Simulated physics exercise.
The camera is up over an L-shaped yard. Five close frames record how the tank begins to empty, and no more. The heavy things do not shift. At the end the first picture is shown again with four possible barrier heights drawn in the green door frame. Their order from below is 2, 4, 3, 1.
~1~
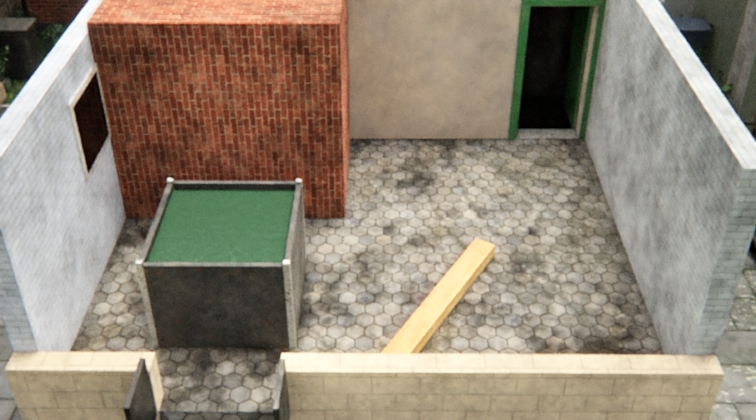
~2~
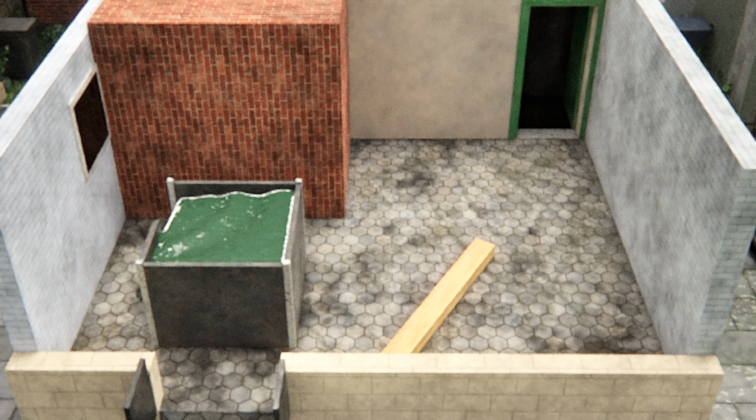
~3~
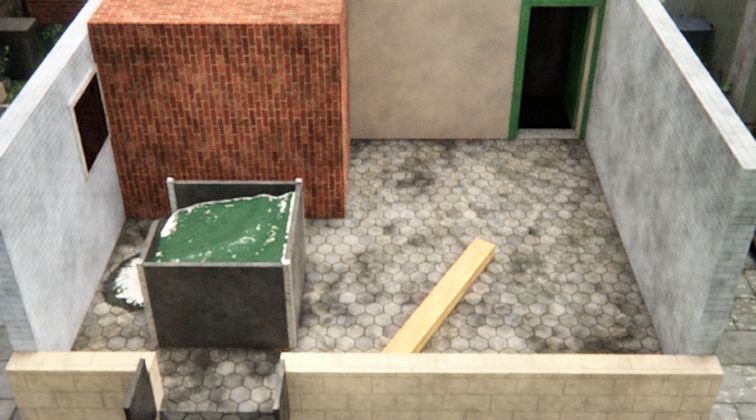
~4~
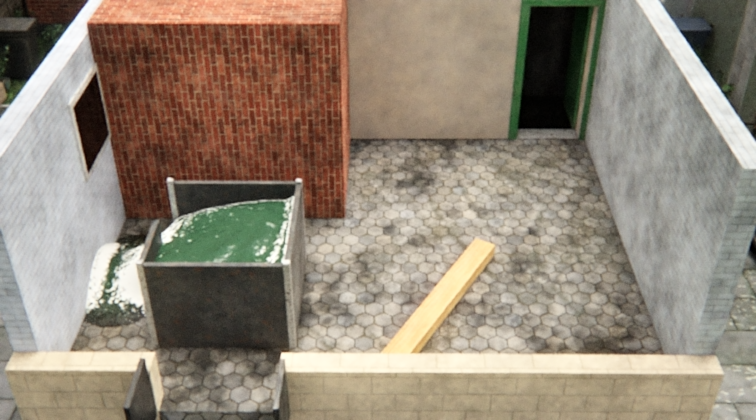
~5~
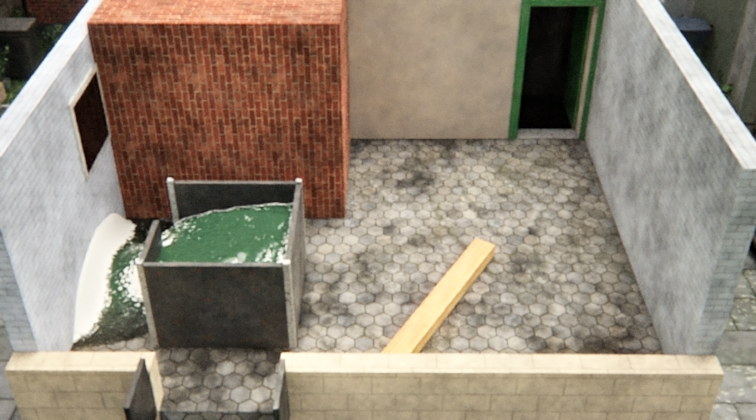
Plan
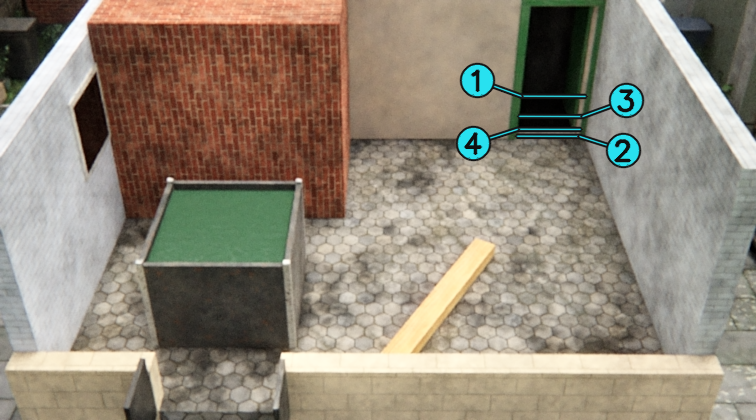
In a walled yard with a plank on the paving, green water in a dark tank stirs and sinks lower, then foaming water pours out on the left side, spreads across the stones and runs up against the white wall.
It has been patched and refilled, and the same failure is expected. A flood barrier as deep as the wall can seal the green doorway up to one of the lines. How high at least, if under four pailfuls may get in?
The answer is height 4.
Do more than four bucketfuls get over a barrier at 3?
No.
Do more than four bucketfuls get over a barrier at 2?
Yes, it does.
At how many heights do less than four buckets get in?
Three of them.
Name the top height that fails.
That would be 2.
In cyan, 1 at (553, 96); 2 at (548, 136); 3 at (550, 116); 4 at (549, 129); from the bottom up 2, 4, 3, 1.
With 1, nothing gets over.
With 2, some 20 bucketfuls get in.
With 3, nothing gets over.
With 4, a splash gets over, under a bucket.
